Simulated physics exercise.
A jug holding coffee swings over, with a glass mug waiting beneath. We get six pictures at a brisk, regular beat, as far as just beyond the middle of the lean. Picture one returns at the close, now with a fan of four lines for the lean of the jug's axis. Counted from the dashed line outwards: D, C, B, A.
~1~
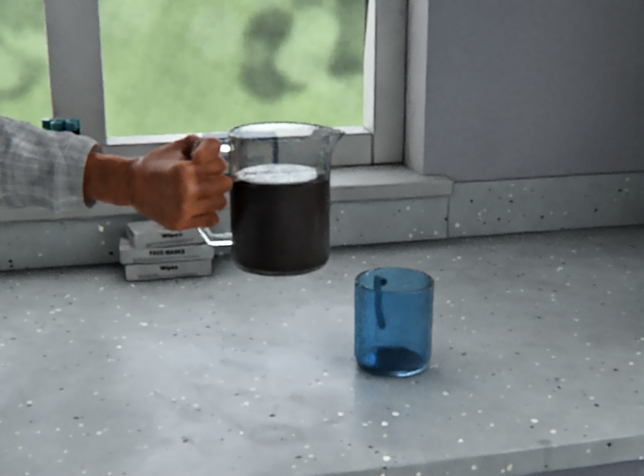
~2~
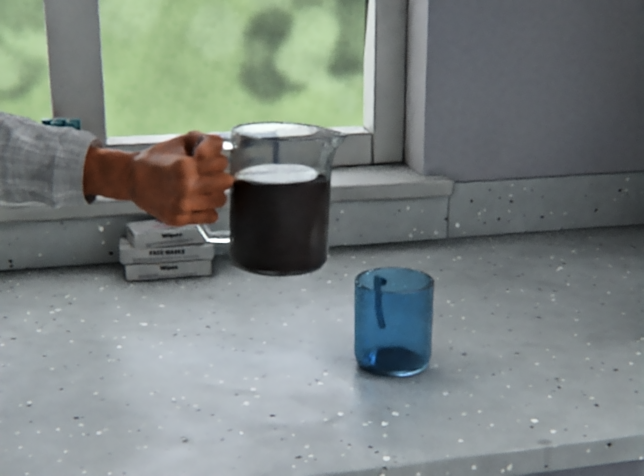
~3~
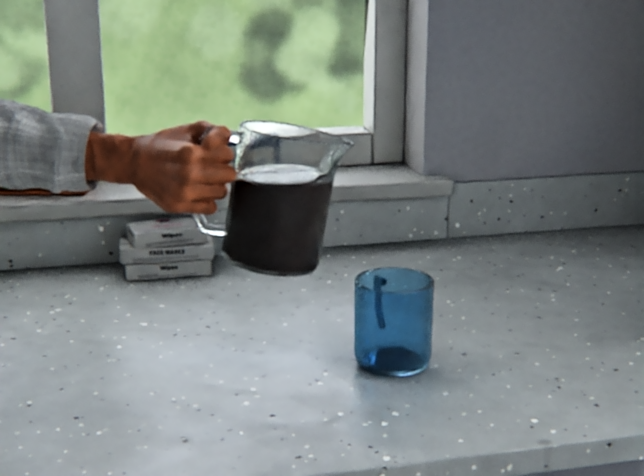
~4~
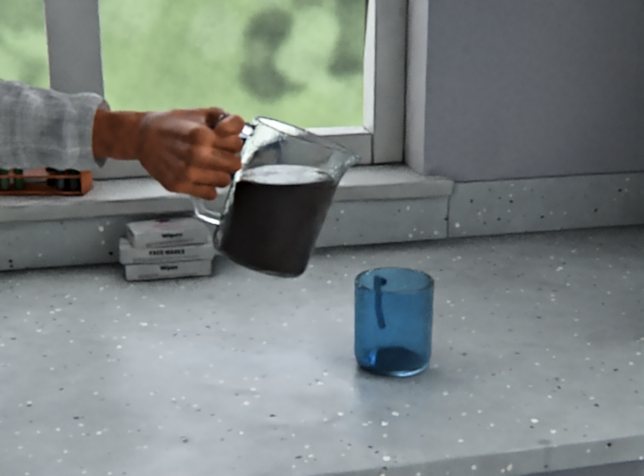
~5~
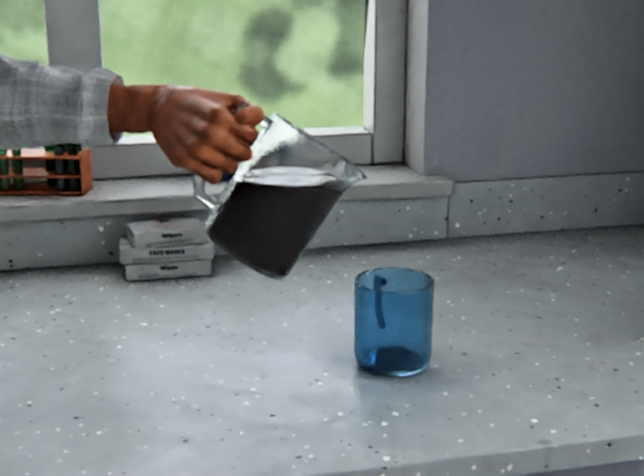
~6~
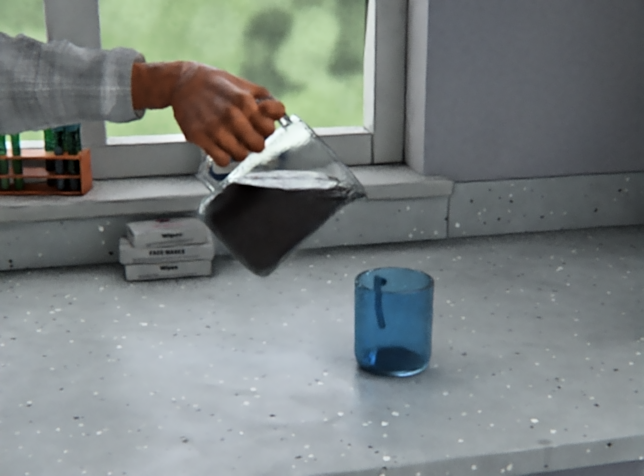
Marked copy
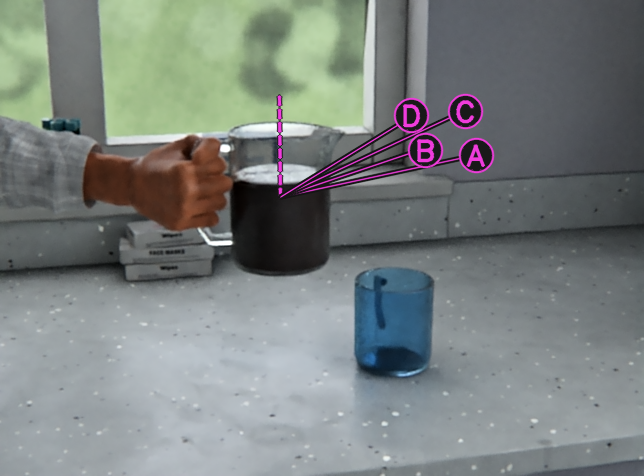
On a speckled grey counter by a window, a hand held a glass jug of dark coffee upright, then gradually tilted it rightward above a blue glass mug, with the coffee still inside.
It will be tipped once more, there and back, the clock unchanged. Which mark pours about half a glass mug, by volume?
I would pick mark C.
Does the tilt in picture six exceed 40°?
Yes, it does.
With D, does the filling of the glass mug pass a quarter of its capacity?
Yes.
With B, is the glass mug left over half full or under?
Over half.
On the marked copy, A at (459, 158); B at (408, 153); C at (449, 117); D at (397, 125).
With A, the glass mug ends with about 82 % of what it can hold; 8 % of the coffee is spilt.
With B, the glass mug ends with about 71 % of what it can hold.
With C, the glass mug ends with about 53 % of what it can hold.
With D, the glass mug ends with about 34 % of what it can hold.
